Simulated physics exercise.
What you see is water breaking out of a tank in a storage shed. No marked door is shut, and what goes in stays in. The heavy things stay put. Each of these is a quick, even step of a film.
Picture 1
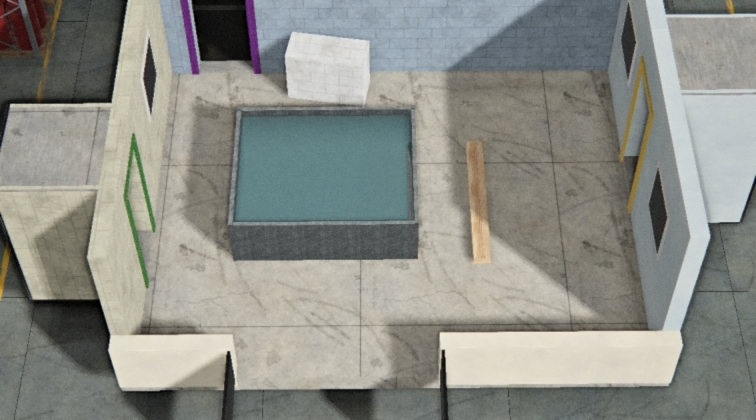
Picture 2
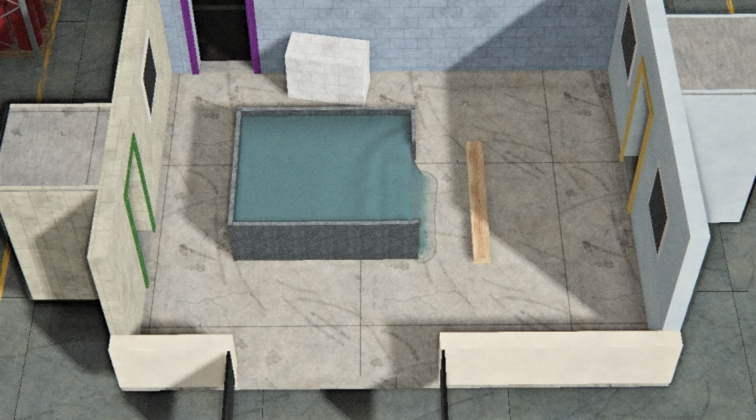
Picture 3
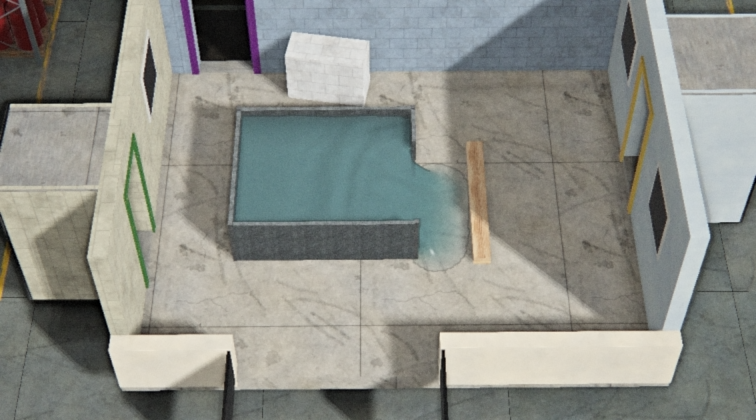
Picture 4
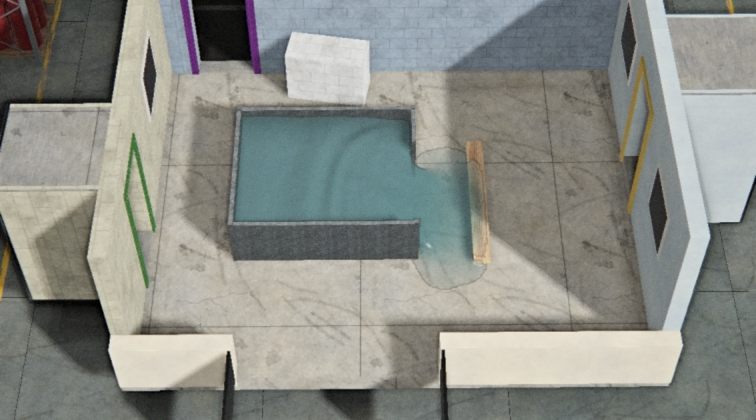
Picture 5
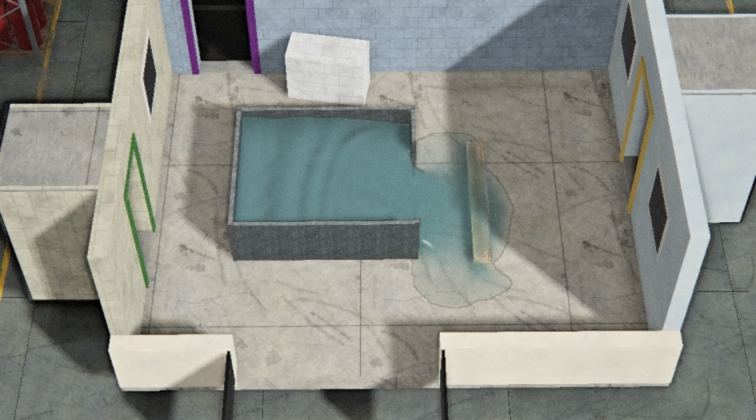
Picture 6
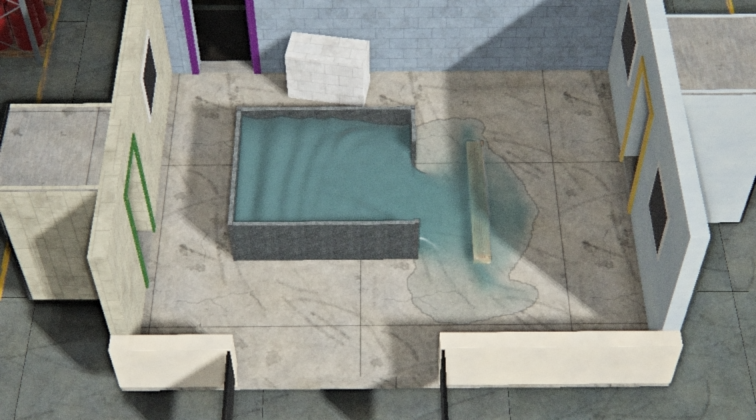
Water pours through a gap in the tank's right side and spreads around a wooden plank.
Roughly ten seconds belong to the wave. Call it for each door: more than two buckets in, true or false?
Yellow door true, purple door true, green door false.
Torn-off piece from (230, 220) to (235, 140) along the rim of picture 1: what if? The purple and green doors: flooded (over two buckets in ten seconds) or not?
In short: The purple one ends up above, the green one ends up above.
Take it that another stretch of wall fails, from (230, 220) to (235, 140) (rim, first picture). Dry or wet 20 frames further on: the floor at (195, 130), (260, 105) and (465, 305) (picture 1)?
Submerged, submerged, submerged.
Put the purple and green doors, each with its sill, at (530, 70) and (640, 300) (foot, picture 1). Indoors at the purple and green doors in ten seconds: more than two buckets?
One by one: Purple door goes over; green door floods.
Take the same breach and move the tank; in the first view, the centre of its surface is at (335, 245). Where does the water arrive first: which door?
The door marked yellow is the first one.
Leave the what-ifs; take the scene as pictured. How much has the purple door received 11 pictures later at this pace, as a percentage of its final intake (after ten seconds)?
My estimate is close to 0 per cent.
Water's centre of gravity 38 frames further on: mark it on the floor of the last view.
Somewhere near (448, 190).
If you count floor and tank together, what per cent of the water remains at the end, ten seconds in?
About 86 %.
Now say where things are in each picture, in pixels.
Still water in the water tank at (325, 167), in the first picture.
The front is at (424, 175), out from the gap at (413, 206), in the second picture.
The front is at (451, 172), out from the gap at (413, 206), in the third picture.
Water pours out at (413, 208) and has run to (465, 157), in the fourth picture.
Water pours out at (413, 208) and has run to (498, 289), in the fifth picture.
The front is at (528, 299), out from the gap at (413, 207), in the sixth picture.
A moment on, water covers 40 % of the floor; the yellow door wet at the sill, nothing in, the purple door not reached, the green door not reached.
Next, water covers 55 % of the floor; the yellow door over two buckets in, the purple door not reached, the green door not reached.
Then, water covers 60 % of the floor; the yellow door far over two buckets in, the purple door not reached, the green door not reached.
Later, water covers 80 % of the floor; the yellow door far over two buckets in, the purple door wet at the sill, nothing in, the green door not reached.
In the end, water covers 95 % of the floor; the yellow door far over two buckets in, the purple door over two buckets in, the green door under two buckets in.
